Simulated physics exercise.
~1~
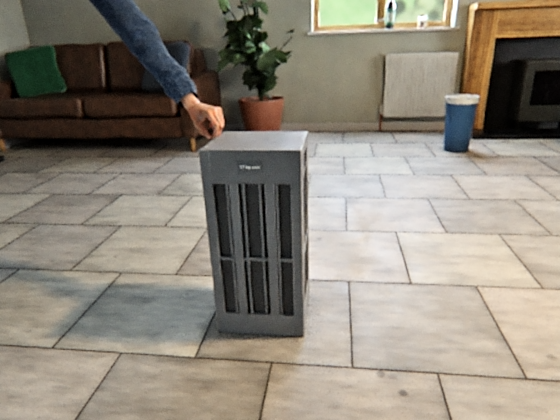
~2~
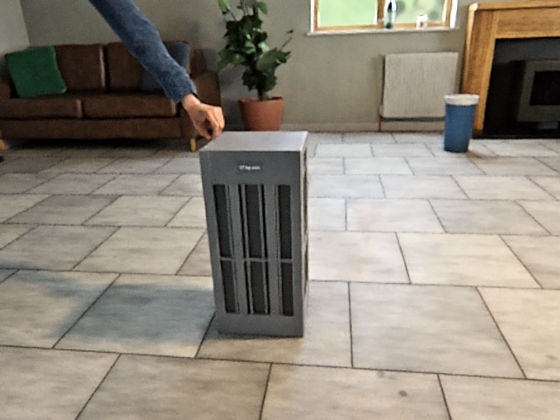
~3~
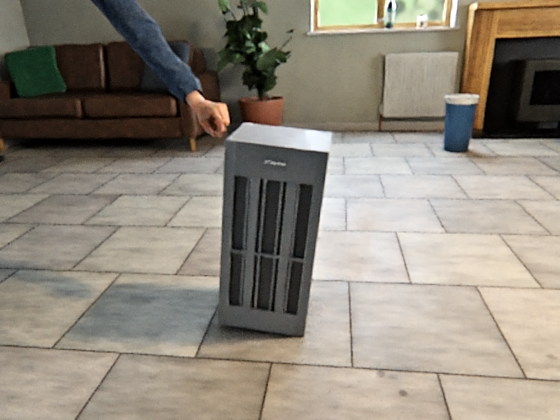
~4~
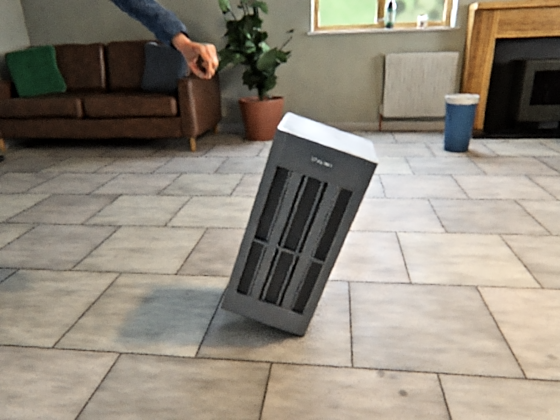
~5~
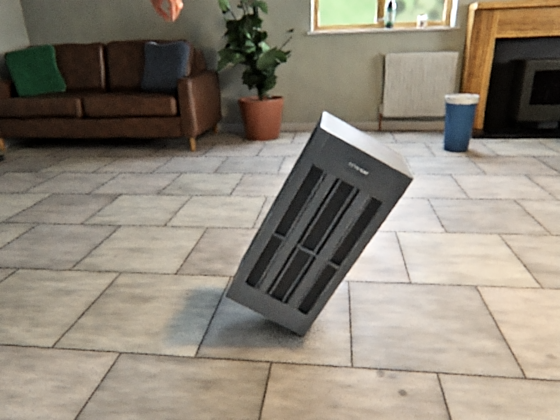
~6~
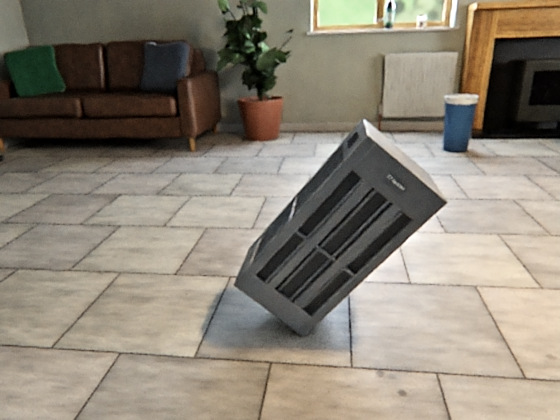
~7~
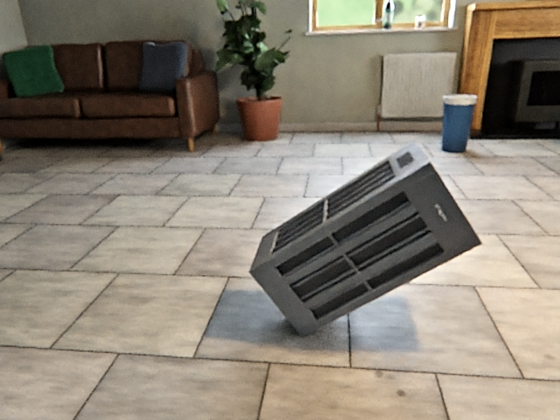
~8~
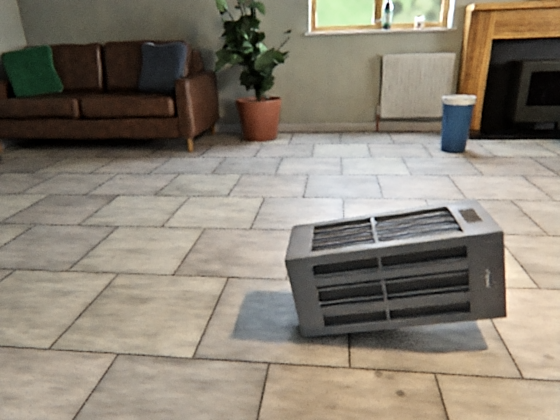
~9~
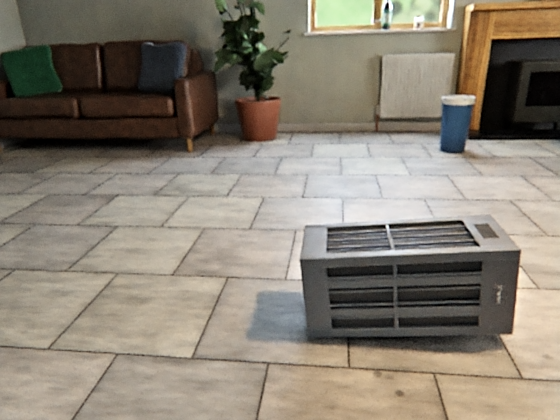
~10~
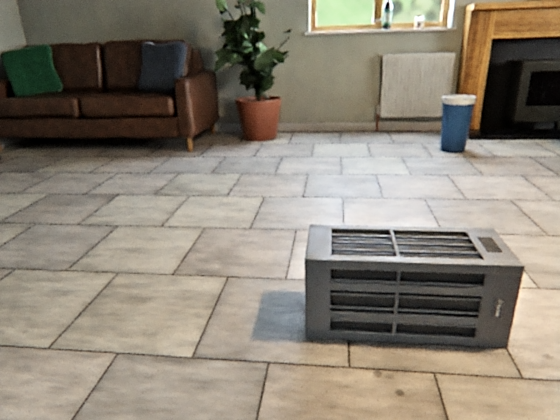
In a living room with a brown sofa and a tiled floor, a hand gave the top of a tall grey crate a quick shove to the right and drew back, and the crate leaned further and further until it toppled onto its side.
